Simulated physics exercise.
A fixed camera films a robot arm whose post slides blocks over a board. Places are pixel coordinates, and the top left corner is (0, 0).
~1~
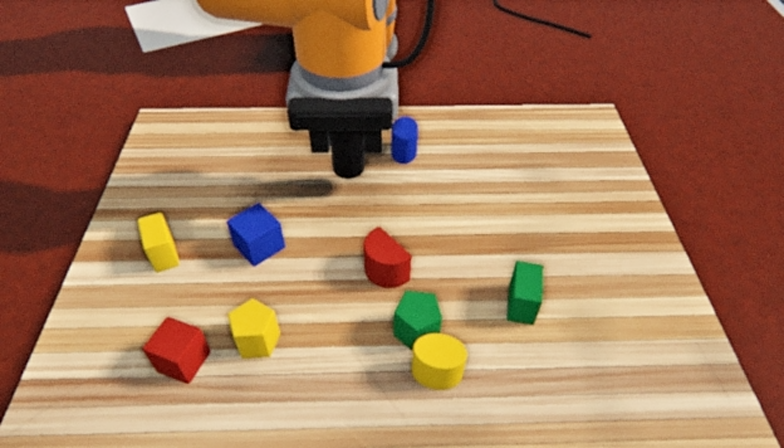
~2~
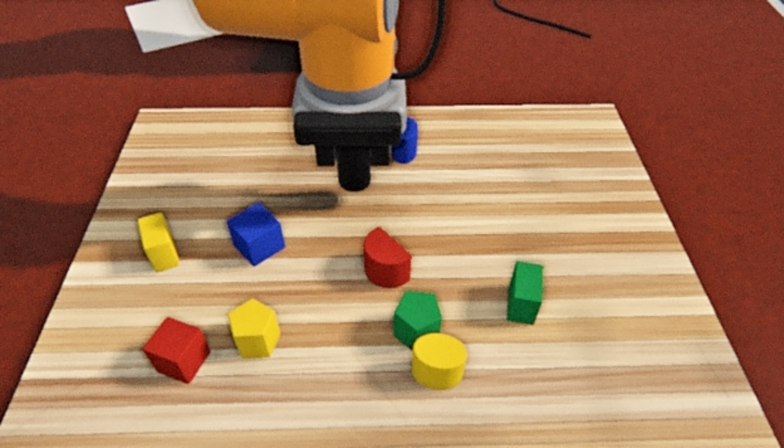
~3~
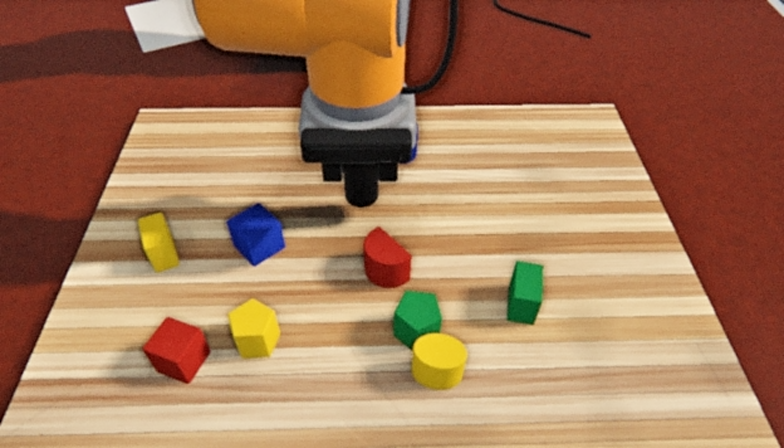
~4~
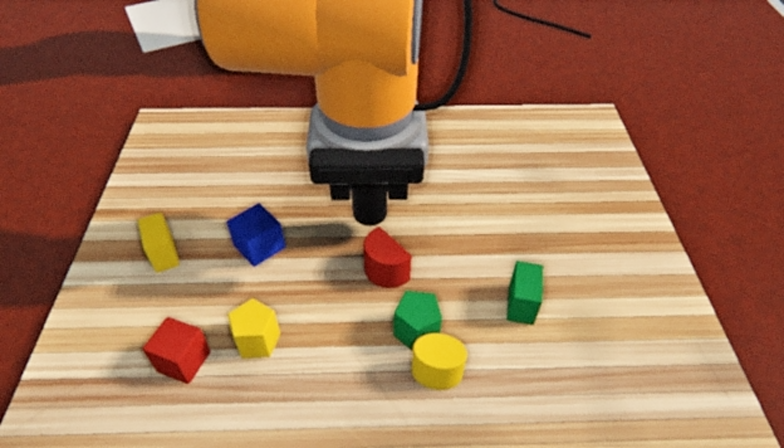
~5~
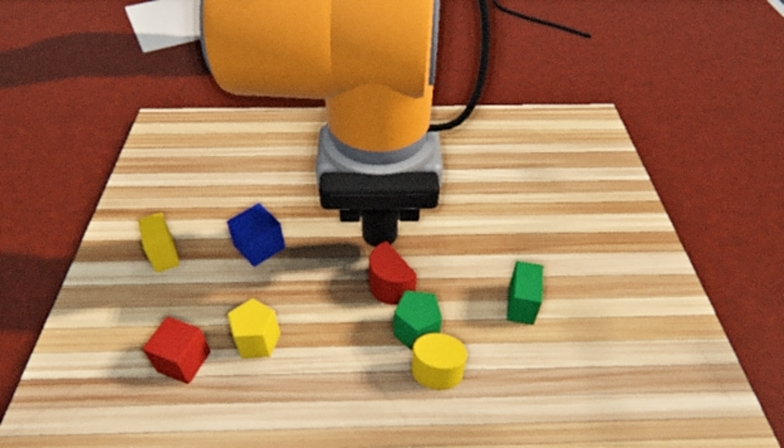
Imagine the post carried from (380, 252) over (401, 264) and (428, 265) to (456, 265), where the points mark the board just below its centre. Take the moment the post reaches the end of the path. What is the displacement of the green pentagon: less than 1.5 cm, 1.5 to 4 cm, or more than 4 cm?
The green pentagon moves under 1.5 cm.
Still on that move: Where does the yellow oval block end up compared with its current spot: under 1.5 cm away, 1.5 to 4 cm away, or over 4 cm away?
It shifts under 1.5 cm.
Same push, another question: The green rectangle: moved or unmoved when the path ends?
The block stays on its spot.
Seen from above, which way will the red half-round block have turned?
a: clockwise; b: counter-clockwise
Answer: A.
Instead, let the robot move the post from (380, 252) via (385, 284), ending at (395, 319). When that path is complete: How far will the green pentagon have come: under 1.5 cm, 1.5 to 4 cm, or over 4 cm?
Shift of over 4 cm.
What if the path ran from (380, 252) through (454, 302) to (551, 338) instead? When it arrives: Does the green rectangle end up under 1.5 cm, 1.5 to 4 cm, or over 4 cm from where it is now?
Travel: 1.5-4 cm.
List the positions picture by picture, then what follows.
In the first picture, post's lower end (349, 170); red half-round block (384, 247); green pentagon (419, 308); yellow oval block (440, 350); green rectangle (529, 280).
In the second picture, post (355, 182); blocks still.
In the third picture, post (362, 197); blocks still.
In the fourth picture, post (370, 215); blocks still.
In the fifth picture, post (380, 236); red half-round block (390, 263); green pentagon (419, 308); yellow oval block (440, 350); green rectangle (529, 280).
On the path given first. Halfway along, post (416, 249); red half-round block (402, 275), turned 40° clockwise; green pentagon (418, 317), turned 15° anticlockwise.
At the end, post (458, 249); red half-round block (402, 275), turned 40° clockwise; green pentagon (418, 317), turned 15° anticlockwise; yellow oval block still; green rectangle still.
